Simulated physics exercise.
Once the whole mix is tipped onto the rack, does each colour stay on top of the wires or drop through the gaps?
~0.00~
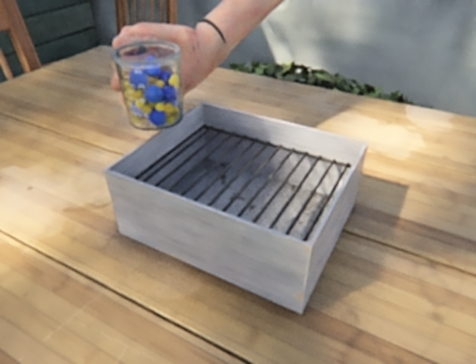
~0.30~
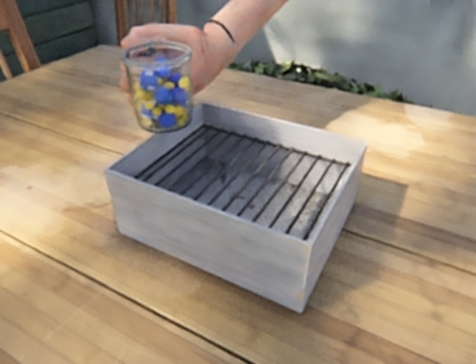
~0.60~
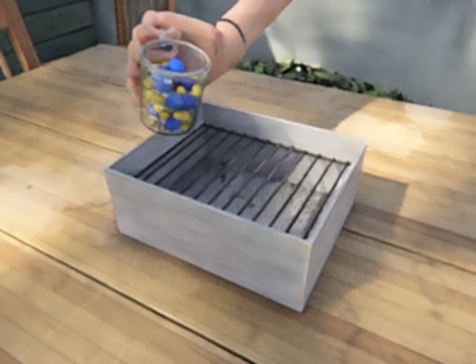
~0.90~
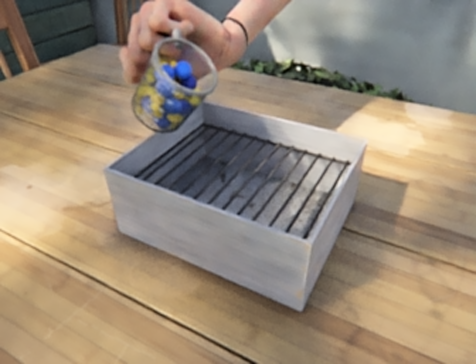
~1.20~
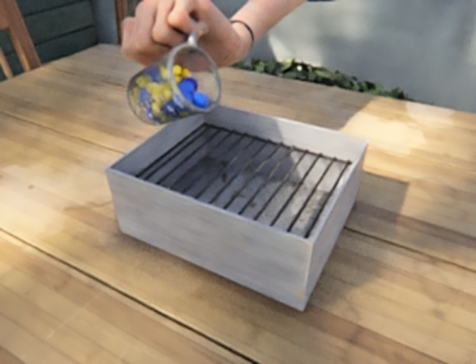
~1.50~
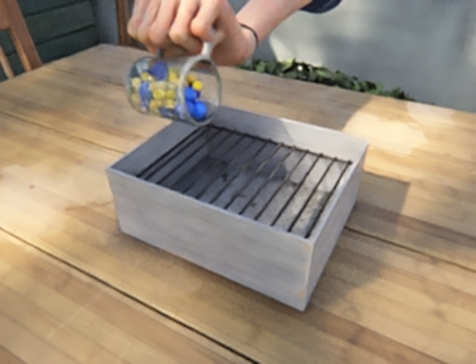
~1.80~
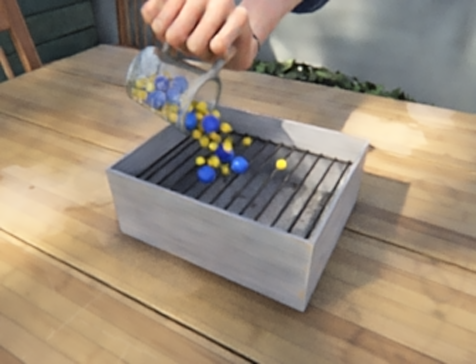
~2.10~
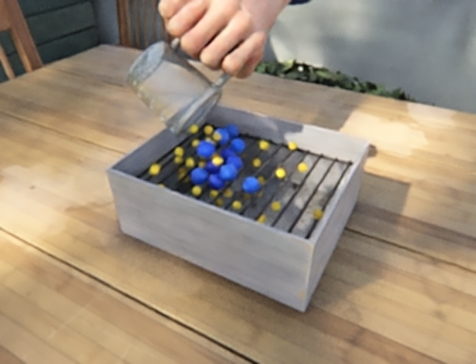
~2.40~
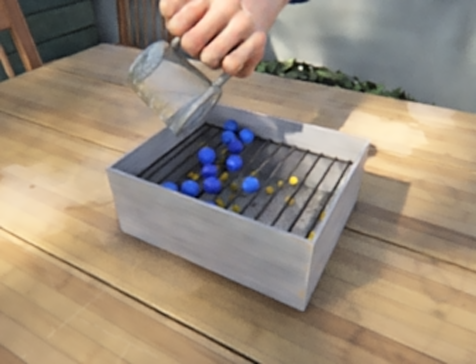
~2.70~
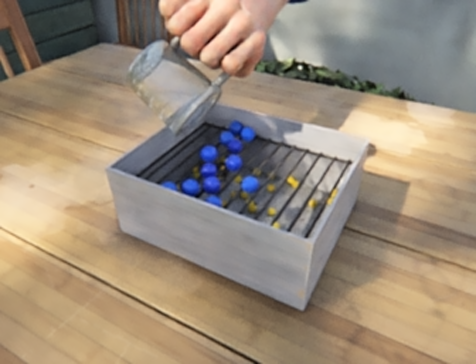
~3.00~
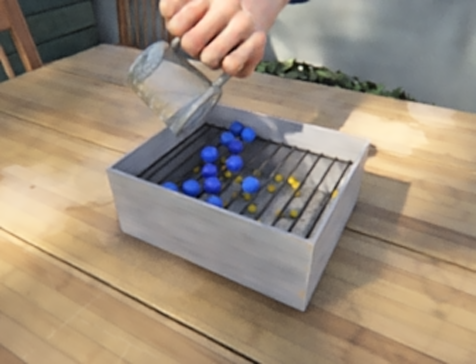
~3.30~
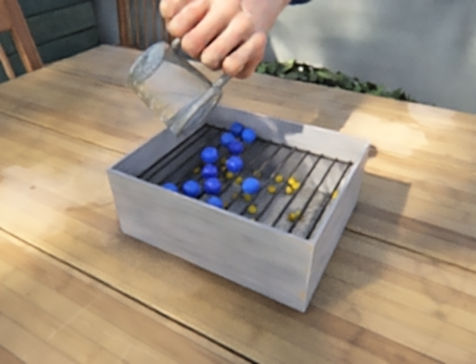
The blue pieces stay on top of the wires. The yellow pieces drop through the gaps and end up under the rack.
